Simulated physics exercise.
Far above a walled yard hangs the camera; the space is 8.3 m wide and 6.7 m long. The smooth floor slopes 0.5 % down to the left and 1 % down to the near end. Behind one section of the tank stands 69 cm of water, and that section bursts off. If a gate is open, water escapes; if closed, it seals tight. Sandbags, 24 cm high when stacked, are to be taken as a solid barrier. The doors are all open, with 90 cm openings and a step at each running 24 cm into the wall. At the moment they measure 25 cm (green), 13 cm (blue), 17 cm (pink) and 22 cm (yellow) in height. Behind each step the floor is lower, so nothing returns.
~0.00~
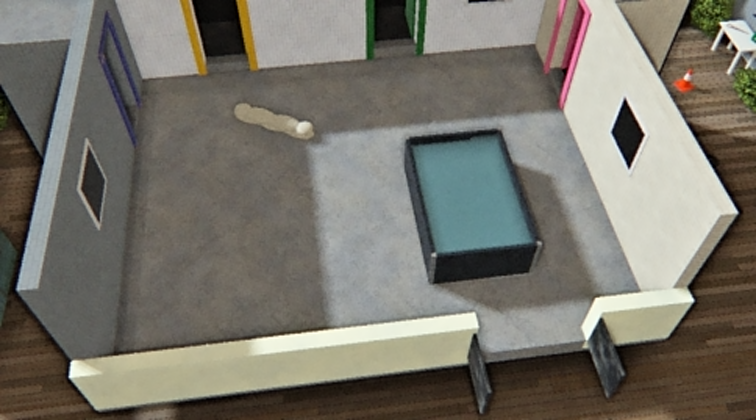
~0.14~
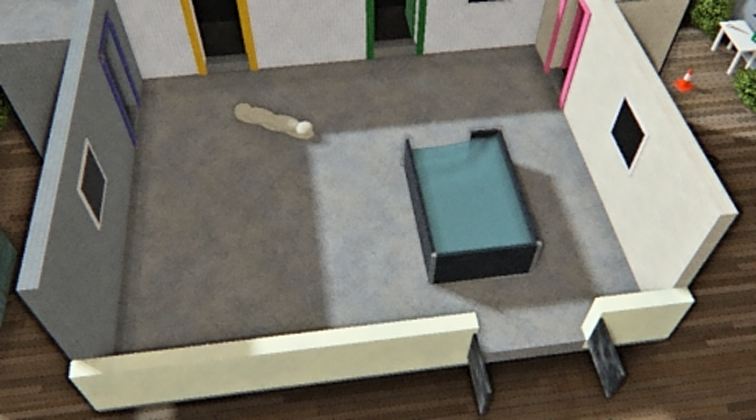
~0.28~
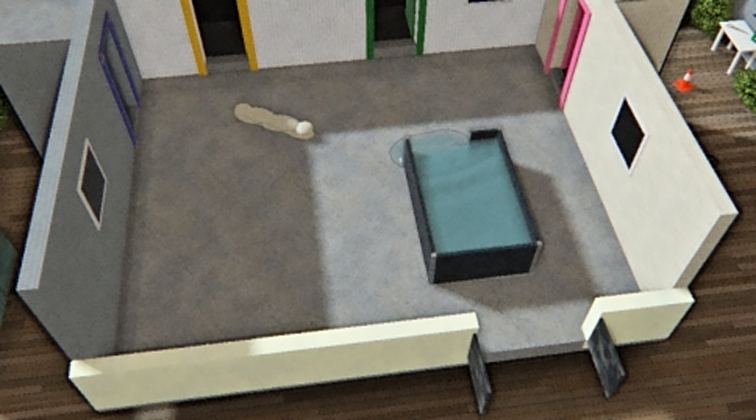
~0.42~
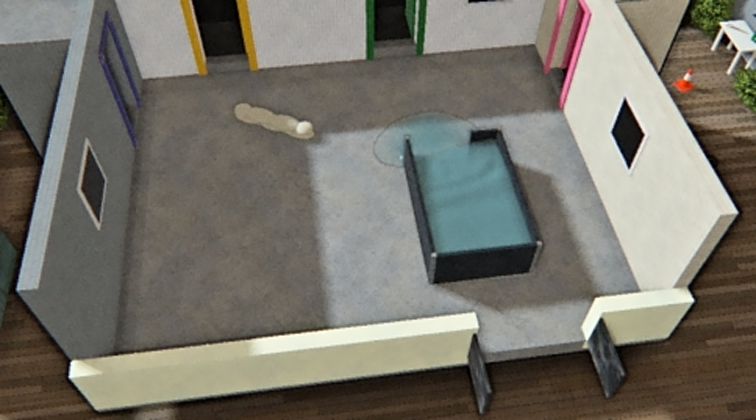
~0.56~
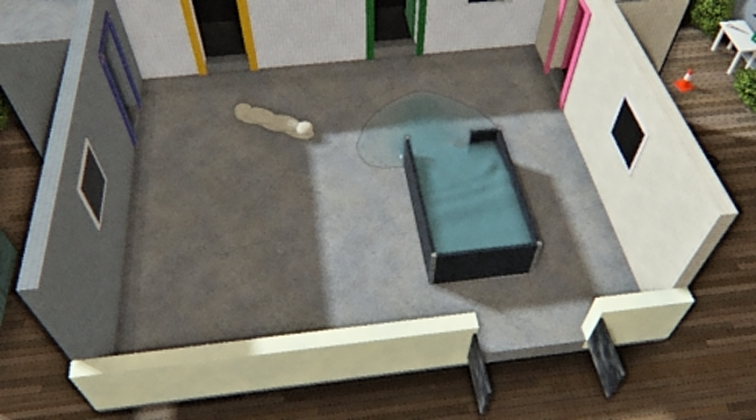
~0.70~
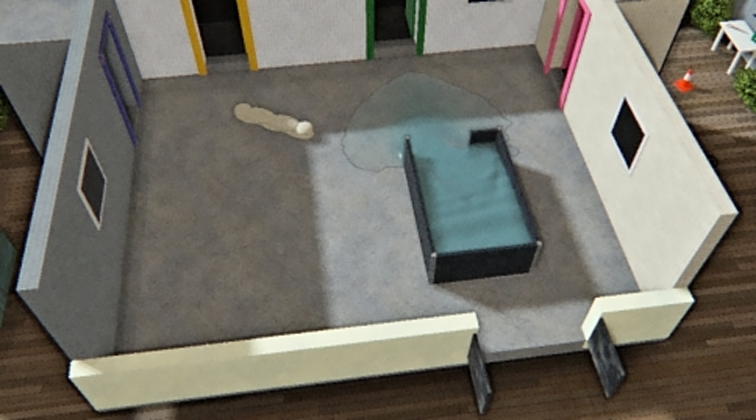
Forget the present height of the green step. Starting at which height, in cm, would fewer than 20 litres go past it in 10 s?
Starting at roughly 23 cm.
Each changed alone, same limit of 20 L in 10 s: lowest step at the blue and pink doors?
Some 13.0 cm for blue, some 8.0 cm for pink.
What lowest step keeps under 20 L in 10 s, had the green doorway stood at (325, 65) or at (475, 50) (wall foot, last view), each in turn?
About 15 cm for the first and 14.5 cm for the second.
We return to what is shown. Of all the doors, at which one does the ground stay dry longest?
Last in order comes the blue door.
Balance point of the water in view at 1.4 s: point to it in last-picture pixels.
The water is centred near (445, 178).
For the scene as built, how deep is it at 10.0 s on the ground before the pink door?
5.0 cm.
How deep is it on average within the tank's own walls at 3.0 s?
I'd put it near 29 cm.
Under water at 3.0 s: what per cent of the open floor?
Around 30 per cent of the free floor.
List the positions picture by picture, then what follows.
Still water, 69 cm deep, in the tank at (469, 191); the green door at (396, 17) is dry, in the first frame.
Water pours out on the far side and has run 0.3 m, to a hidden place; about 9 cm deep outside, 69 cm at the back, in the second frame.
Water pours out on the far side and has run 0.8 m, to (419, 136); about 11 cm deep outside, 69 cm at the back, in the third frame.
Water pours out on the far side and has run 1.3 m, to (415, 116); about 8 cm deep outside, 69 cm at the back, in the fourth frame.
Water pours out on the far side and has run 1.9 m, to (413, 95); about 6 cm deep outside, 69 cm at the back, in the fifth frame.
The front is at (405, 76), 2.5 m from the gap on the far side; 5.2 m2 of floor is wet, 69 cm left at the back; the green door at (396, 17), 3.1 m from the gap, is still 0.6 m from the nearest water, in the sixth frame.
After 1.4 s water covers 20 % of the floor, deepest (34 cm) near (428, 157); 27 cm at the green door, 0 litres in over its 25 cm step.
After 3.0 s water covers 30 % of the floor, deepest (30 cm) near (535, 45); 23 cm at the green door, 7 litres in over its 25 cm step.
After 10.0 s water covers 85 % of the floor, deepest (11 cm) near (111, 385); 5 cm at the green door, 8 litres in over its 25 cm step.
At the green door as built, the water arrived by 0.9 s and peaked near 30 cm at 2.2 s.
Run again over the same 10 s with other heights there, 57 litres in over 19 cm, 5 litres over 26 cm. The limit of 20 litres is kept from about 23 cm up.
